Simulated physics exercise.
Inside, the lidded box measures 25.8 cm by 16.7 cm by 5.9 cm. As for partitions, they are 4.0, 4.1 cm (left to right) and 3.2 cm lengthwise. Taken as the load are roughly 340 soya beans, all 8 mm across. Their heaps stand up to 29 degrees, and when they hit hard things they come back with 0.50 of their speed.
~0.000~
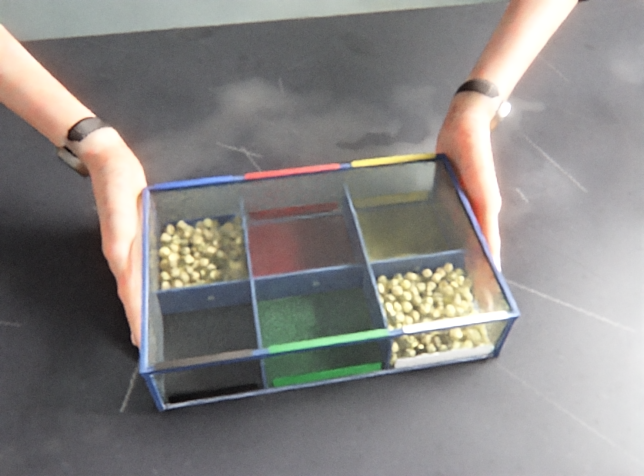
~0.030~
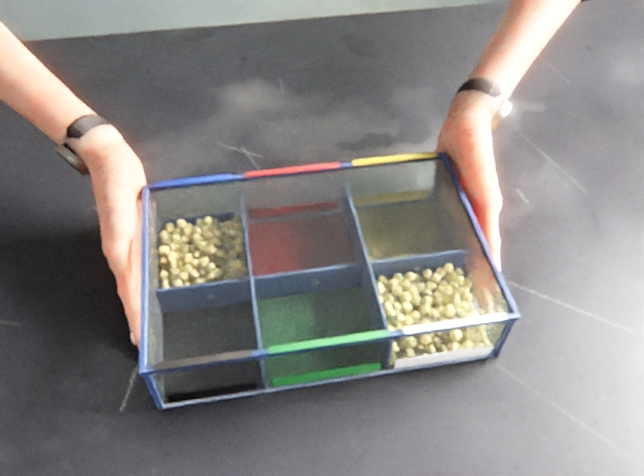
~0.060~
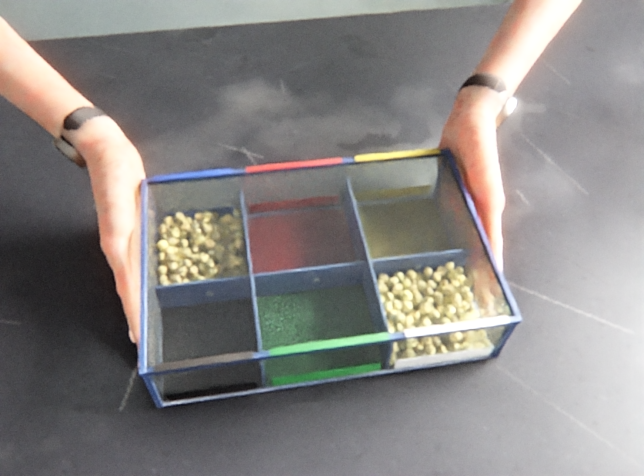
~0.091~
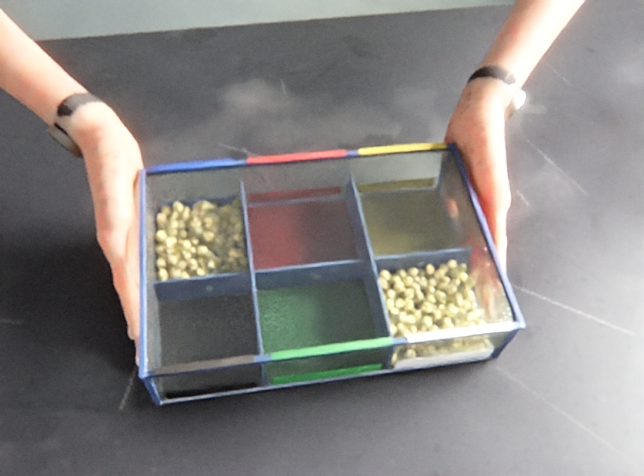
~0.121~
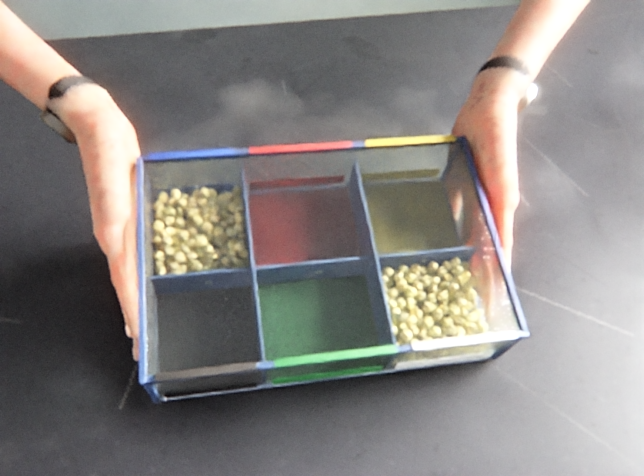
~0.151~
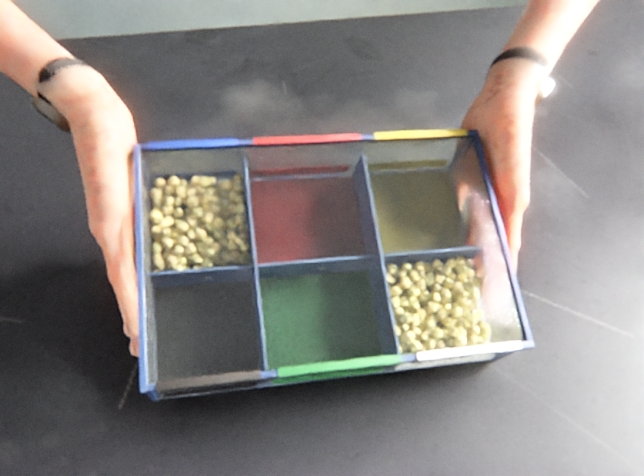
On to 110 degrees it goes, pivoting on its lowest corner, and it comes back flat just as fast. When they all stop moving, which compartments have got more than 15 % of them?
Once they stop: Red has not, blue has not, green has, yellow has not, white has, black has.
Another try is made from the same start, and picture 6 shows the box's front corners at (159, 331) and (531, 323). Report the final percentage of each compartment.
Red 5, blue 15, green 10, yellow 0, white 65, black 0.
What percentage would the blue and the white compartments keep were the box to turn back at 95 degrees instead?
With that change, blue ends at 5 percent while white ends at 50 percent.
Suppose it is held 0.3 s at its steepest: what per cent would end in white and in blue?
In per cent: White 50, blue 0.
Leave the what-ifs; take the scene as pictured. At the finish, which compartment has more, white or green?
I'd say the white side has more in it.
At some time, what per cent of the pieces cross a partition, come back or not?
50 per cent or so.
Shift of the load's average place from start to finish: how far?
6.0 cm, roughly.
Then, at 0.64 s, tilt 109 degrees; blue 20 %, green 5 %, white 50 %, black 25 %.
After 0.96 s, tilt 46 degrees; green 20 %, white 50 %, black 30 %.
After 1.38 s, tilt 0 degrees; green 20 %, white 50 %, black 30 %.
In the end, at 2.0 s, red 0 %, blue 0 %, green 20 %, yellow 0 %, white 50 %, black 30 %.
